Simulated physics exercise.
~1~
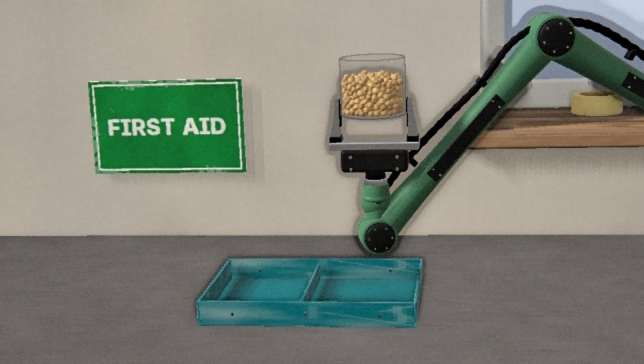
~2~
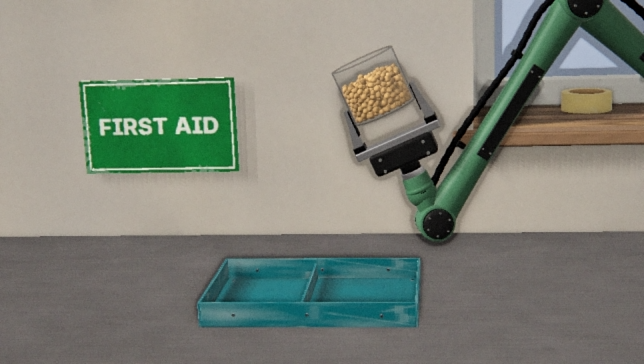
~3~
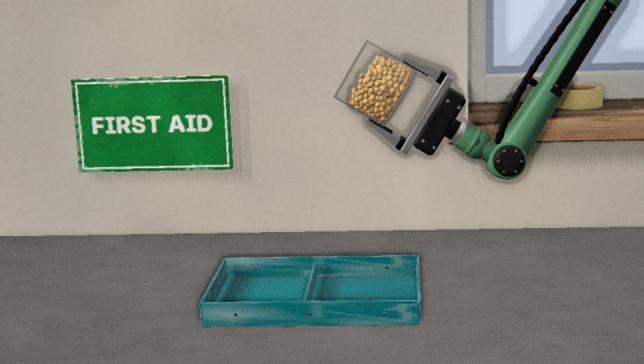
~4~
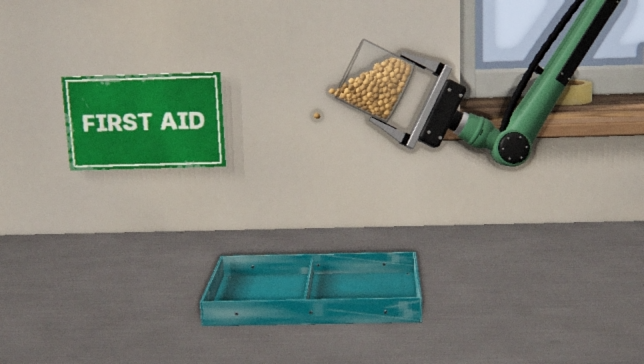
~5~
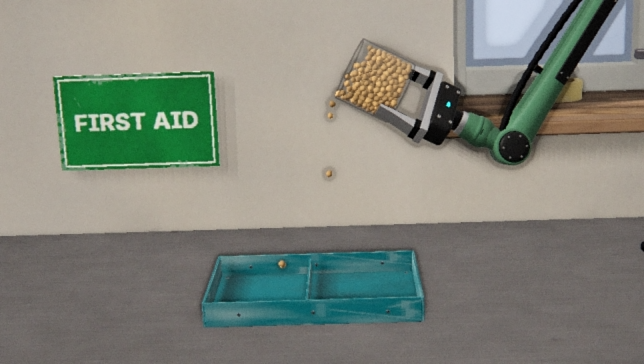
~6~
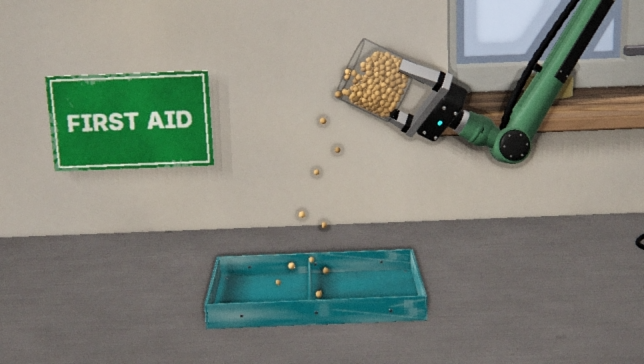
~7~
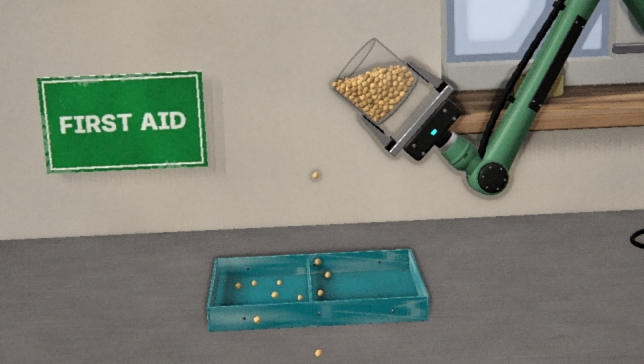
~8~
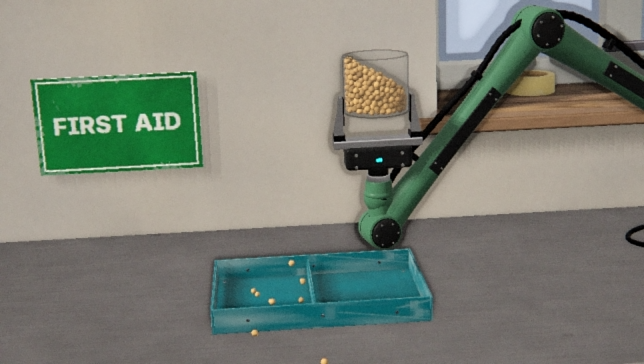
A green robot arm tipped a clear cup of chickpeas over to the left above a divided teal tray, spilling just a small trickle, then swung it upright again, still mostly full, with a few chickpeas in the tray and a couple outside it.
